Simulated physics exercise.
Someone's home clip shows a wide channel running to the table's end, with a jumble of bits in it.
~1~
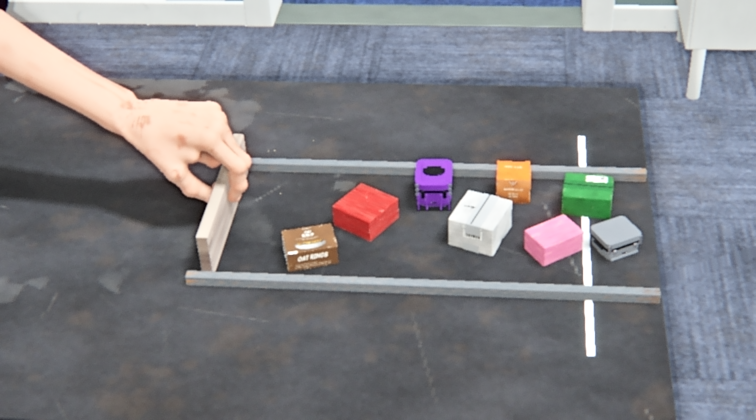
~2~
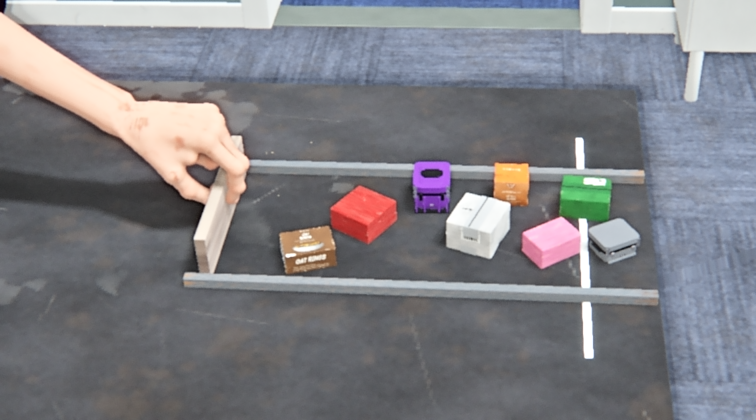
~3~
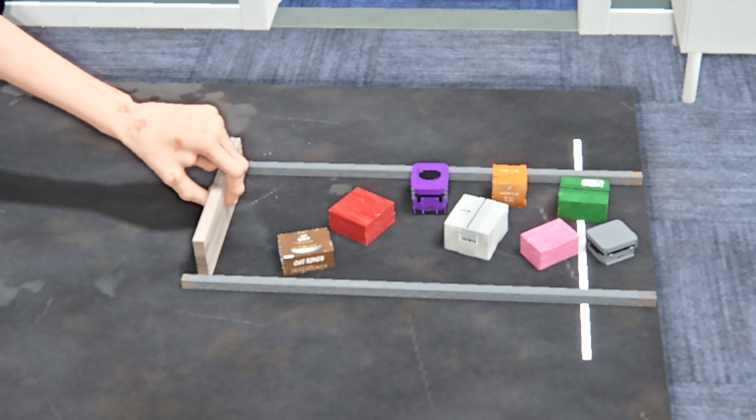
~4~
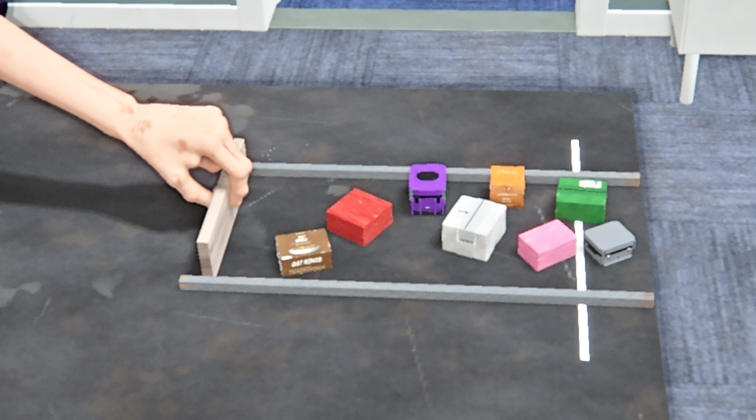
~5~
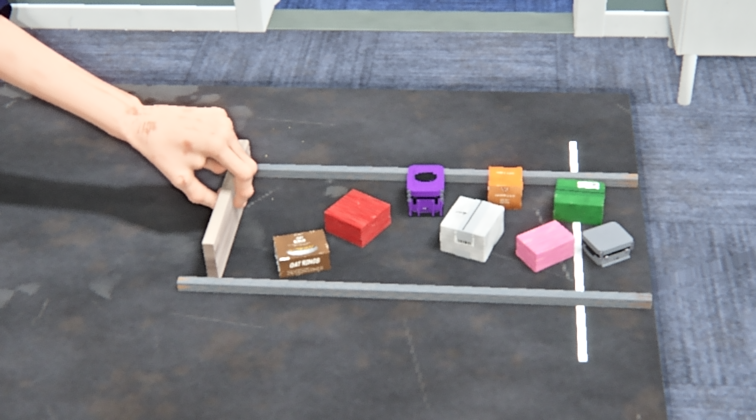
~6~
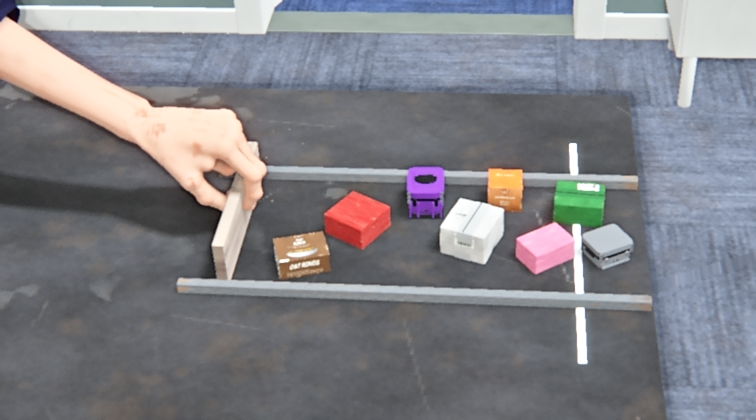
A hand holding a board upright between two rails, then edging it slightly right towards small coloured boxes that stay still.
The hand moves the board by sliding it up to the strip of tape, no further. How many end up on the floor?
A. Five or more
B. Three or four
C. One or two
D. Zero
Answer: B.
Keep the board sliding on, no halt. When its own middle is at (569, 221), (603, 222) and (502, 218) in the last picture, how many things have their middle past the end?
The numbers past the end are 3, 5 and 0.
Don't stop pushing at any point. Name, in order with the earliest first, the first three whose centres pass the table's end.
Sequence: Grey case; green box; pink block.
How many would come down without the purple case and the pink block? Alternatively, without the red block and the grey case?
First 2, second 2.
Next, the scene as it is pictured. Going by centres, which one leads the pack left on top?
Answer: The white box.
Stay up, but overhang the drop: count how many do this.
The overhang total is 2.
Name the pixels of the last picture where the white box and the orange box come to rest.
First: About (647, 247); second: About (630, 192).
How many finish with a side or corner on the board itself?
My count gives 3.
A little later, none off yet; grey case at rest near (607, 248); green box at rest near (579, 204); pink block at rest near (545, 248).
Next, none off yet; grey case at rest near (607, 248); green box at rest near (579, 204); pink block moving near (556, 251).
Later still, none off yet; grey case shifted about its own width near (637, 242); green box shifted about its own width near (621, 204); pink block shifted about its own width near (611, 275).
When it is over, the number that fall off is three or four; down, pink block, green box and grey case.
